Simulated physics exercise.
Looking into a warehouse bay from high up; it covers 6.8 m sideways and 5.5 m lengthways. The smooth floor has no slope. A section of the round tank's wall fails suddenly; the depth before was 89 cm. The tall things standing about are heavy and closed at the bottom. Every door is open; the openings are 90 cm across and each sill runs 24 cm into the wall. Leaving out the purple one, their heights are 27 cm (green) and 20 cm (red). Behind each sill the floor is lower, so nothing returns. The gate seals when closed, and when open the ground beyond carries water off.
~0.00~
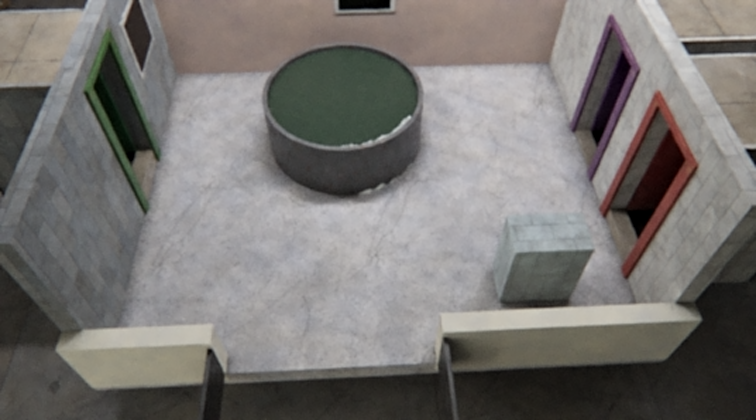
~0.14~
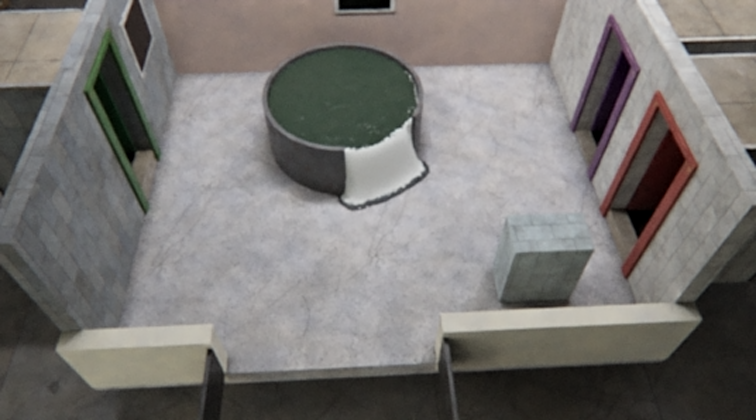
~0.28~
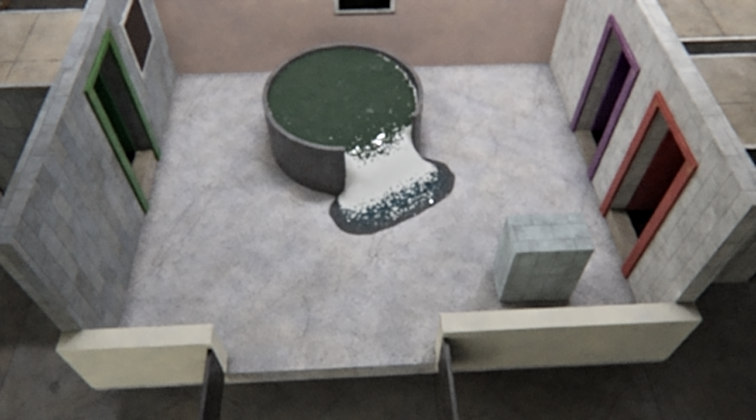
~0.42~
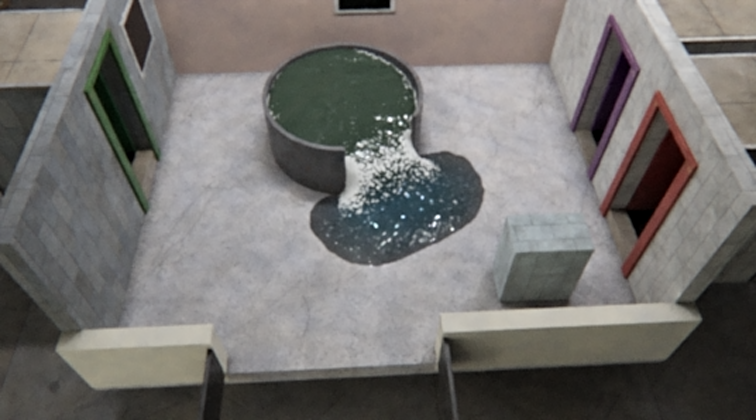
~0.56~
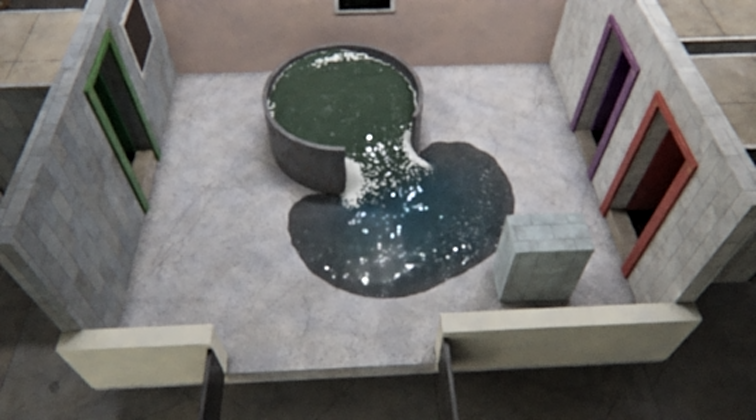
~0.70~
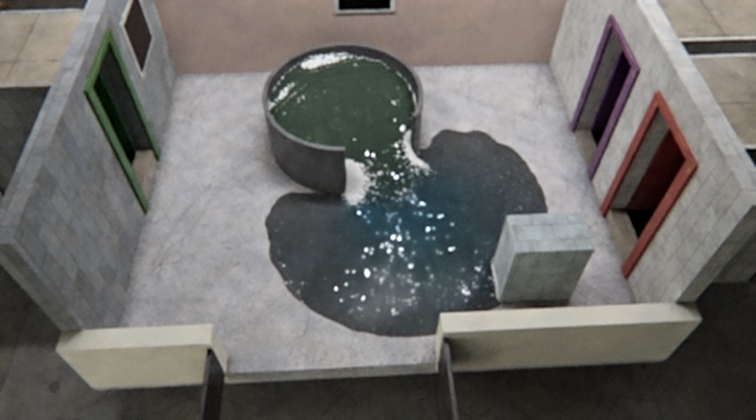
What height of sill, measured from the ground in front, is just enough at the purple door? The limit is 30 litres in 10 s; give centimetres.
Close to 6.5 cm is just enough.
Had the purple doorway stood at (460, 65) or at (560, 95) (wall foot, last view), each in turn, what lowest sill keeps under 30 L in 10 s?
Roughly 9.5 and 8.5 cm.
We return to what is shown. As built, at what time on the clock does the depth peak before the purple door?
Around 4.0 s.
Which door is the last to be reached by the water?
The green one.
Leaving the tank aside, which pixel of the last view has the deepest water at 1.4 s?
Around (499, 341).
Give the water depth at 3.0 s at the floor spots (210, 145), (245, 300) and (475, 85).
About 0, 1 and 0 cm.
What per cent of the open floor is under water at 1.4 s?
About 40 per cent.
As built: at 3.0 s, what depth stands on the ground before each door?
Depths in cm: Green 0, red 30, purple 10.
After 1.4 s water covers 40 % of the floor, deepest (46 cm) near (499, 341); 3 cm at the purple door, 0 litres in over its 7 cm sill.
After 3.0 s water covers 45 % of the floor, deepest (36 cm) near (611, 336); 10 cm at the purple door, 3 litres in over its 7 cm sill.
After 10.0 s water covers 90 % of the floor, deepest (12 cm) near (401, 104); 6 cm at the purple door, 26 litres in over its 7 cm sill.
At the purple door as built, the water arrived by 1.2 s and peaked near 11 cm at 4.2 s.
Run again over the same 10 s with other heights there, 47 litres in over 5.5 cm, 21 litres over 7.5 cm. The limit of 30 litres is kept from about 6.5 cm up.
